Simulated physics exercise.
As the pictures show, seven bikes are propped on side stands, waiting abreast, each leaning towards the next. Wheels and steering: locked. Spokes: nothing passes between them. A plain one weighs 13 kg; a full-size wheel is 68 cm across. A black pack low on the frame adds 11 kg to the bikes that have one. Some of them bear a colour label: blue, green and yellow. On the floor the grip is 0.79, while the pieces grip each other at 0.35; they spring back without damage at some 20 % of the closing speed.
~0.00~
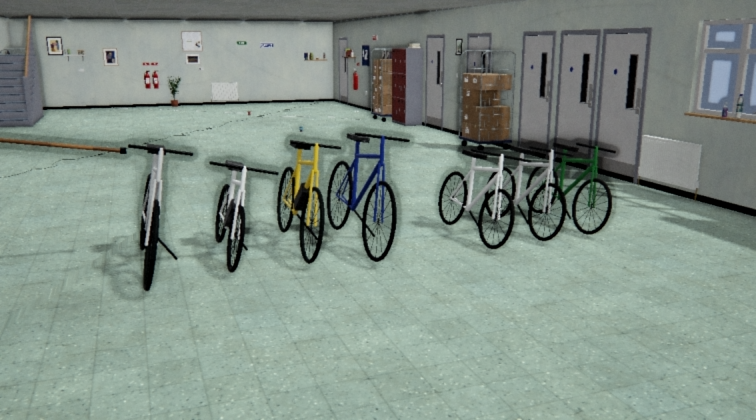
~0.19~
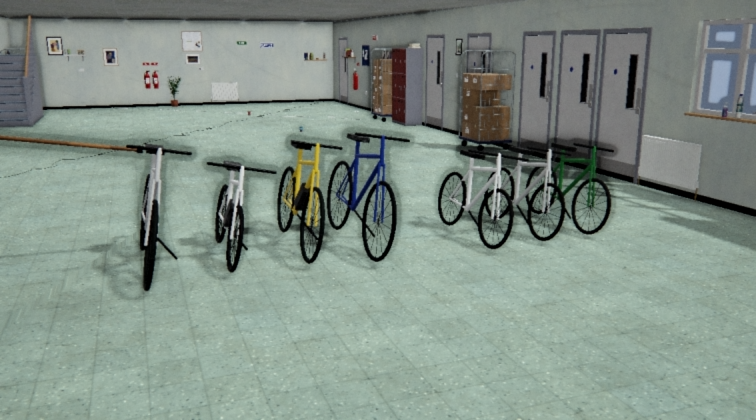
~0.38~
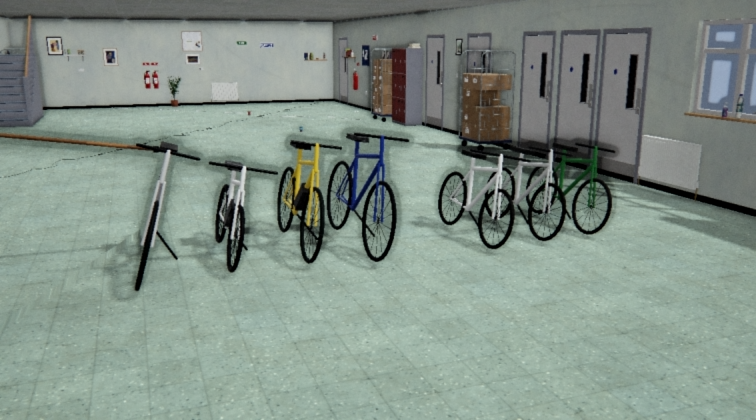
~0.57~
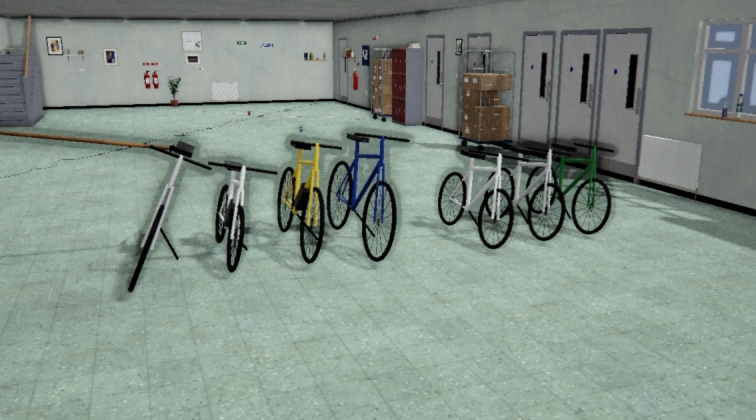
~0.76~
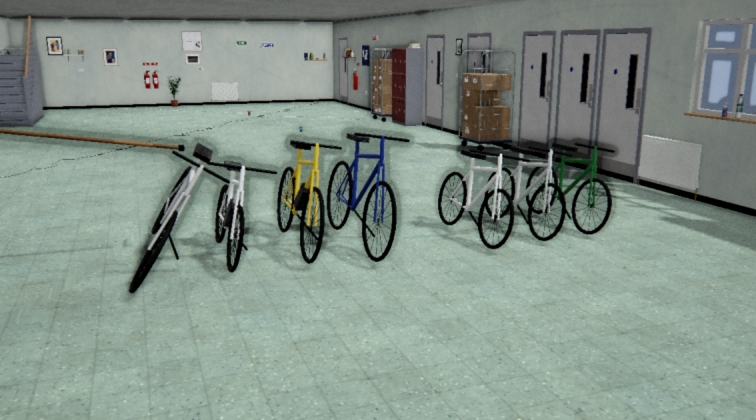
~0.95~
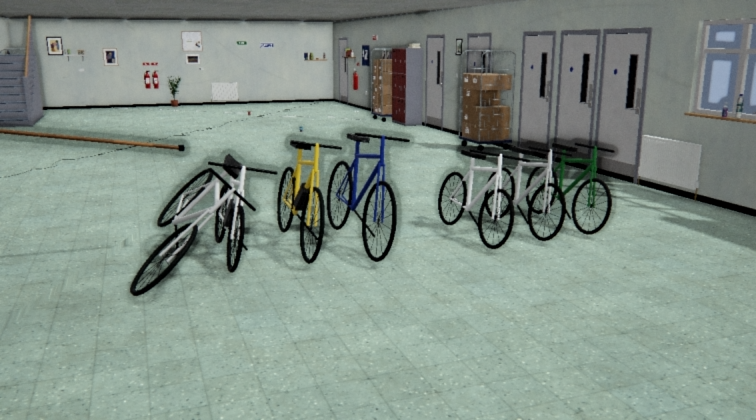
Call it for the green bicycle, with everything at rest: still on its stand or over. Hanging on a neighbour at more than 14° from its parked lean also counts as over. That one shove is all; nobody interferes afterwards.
Stays.
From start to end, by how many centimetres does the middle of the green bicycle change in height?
At the end it is roughly 0 cm lower than at the start.
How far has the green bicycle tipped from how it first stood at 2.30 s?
Measured against how it began, the tilt is near 0 degrees.
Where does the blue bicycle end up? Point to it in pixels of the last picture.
Around (426, 213).
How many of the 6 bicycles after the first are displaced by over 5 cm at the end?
5 have shifted.
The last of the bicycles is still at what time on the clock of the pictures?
Time: About 3.5 s.
By 1.30 s, 1 of the 6 other bicycles over; green bicycle unmoved.
By 1.86 s, 2 of the 6 other bicycles over; green bicycle unmoved; yellow bicycle tilted 34°.
By 2.30 s, 3 of the 6 other bicycles over; green bicycle unmoved; blue bicycle tilted 75°.
By 3.08 s, 5 of the 6 other bicycles over; green bicycle unmoved; blue bicycle tilted 75°.
When it is over (3.6 s), 5 of the 6 other bicycles over; green bicycle unmoved; blue bicycle tilted 75°; yellow bicycle tilted 68°. One left standing. In pixels of the last frame, middles, green bicycle near (571, 181), blue bicycle near (426, 213).
